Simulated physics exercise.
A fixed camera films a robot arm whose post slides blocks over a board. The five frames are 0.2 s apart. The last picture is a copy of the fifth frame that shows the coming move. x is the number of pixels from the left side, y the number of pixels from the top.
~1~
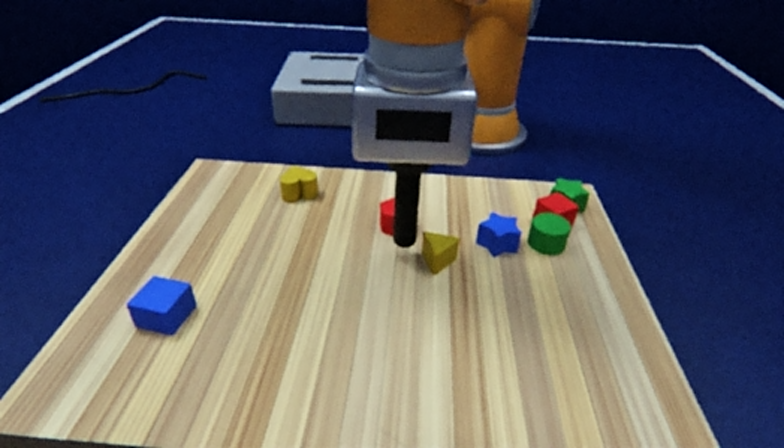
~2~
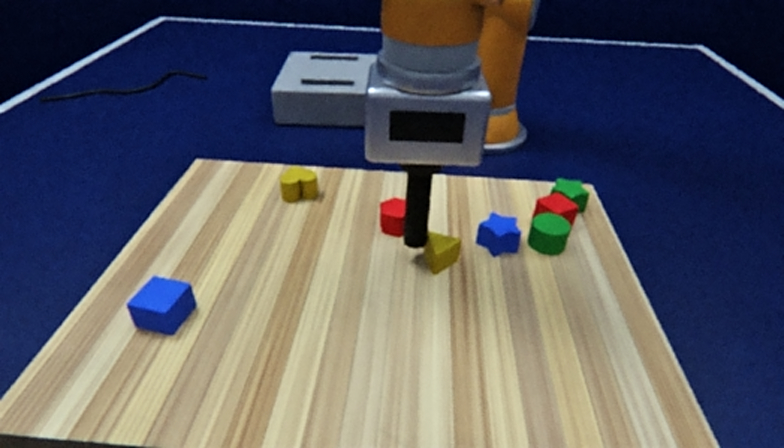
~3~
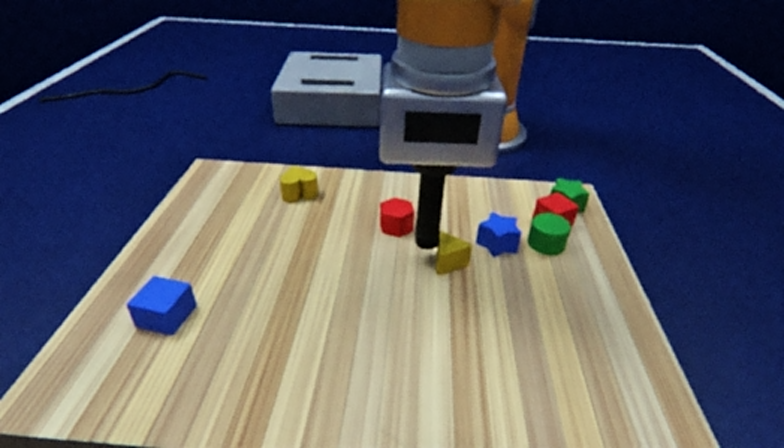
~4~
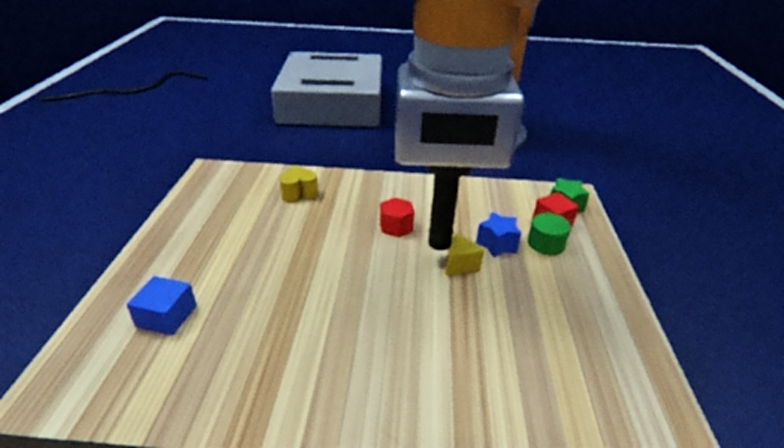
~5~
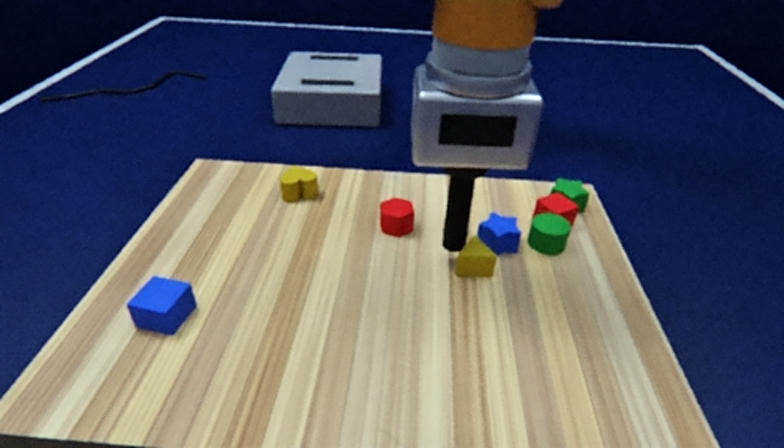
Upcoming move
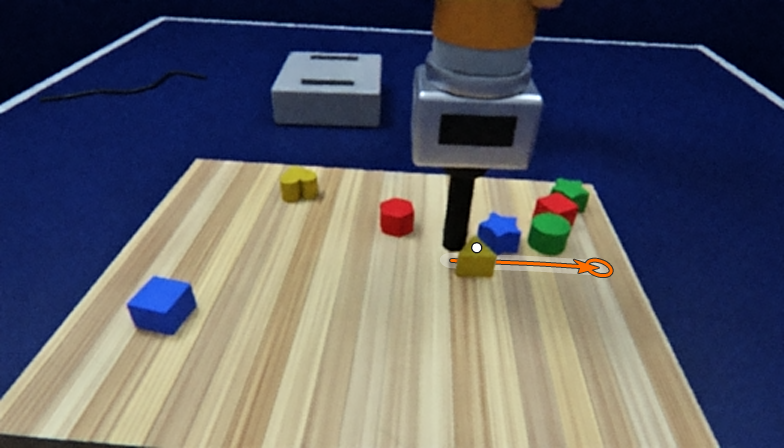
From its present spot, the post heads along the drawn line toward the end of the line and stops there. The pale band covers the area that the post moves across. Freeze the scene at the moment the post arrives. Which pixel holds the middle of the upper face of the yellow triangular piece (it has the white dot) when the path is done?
Roughly at (513, 258).
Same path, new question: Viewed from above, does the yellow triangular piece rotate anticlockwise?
Short answer: No.
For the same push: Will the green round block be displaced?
No
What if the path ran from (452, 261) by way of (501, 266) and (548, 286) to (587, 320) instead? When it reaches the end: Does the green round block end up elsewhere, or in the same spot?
Stays where it is.
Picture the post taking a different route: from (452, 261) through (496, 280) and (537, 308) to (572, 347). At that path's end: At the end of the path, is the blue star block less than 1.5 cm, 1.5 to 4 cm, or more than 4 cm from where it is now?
It gets moved under 1.5 cm.
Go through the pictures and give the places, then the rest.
The first frame shows post tip (404, 242); block tops, yellow triangular piece (440, 241); blue star block (501, 224); green round block (552, 223).
The second frame shows post (415, 243); blocks unchanged.
The third frame shows post (427, 244); yellow triangular piece (451, 242).
The fourth frame shows post (439, 245); yellow triangular piece (463, 245).
The fifth frame shows post (454, 246); yellow triangular piece (477, 248); blue star block (501, 224); green round block (552, 223).
Path on the board, from (452, 261) directly to (599, 268); the dot is on the yellow triangular piece.
On the path given first. One third of the way, post (504, 248); yellow triangular piece (512, 257), turned 50° clockwise; blue star block (506, 223), turned 20° anticlockwise.
Two thirds of the way, post (554, 250); yellow triangular piece (513, 258), turned 55° clockwise; blue star block (509, 222), turned 40° anticlockwise.
At the end, post (604, 253); yellow triangular piece (513, 258), turned 55° clockwise; blue star block (509, 222), turned 40° anticlockwise; green round block in place.
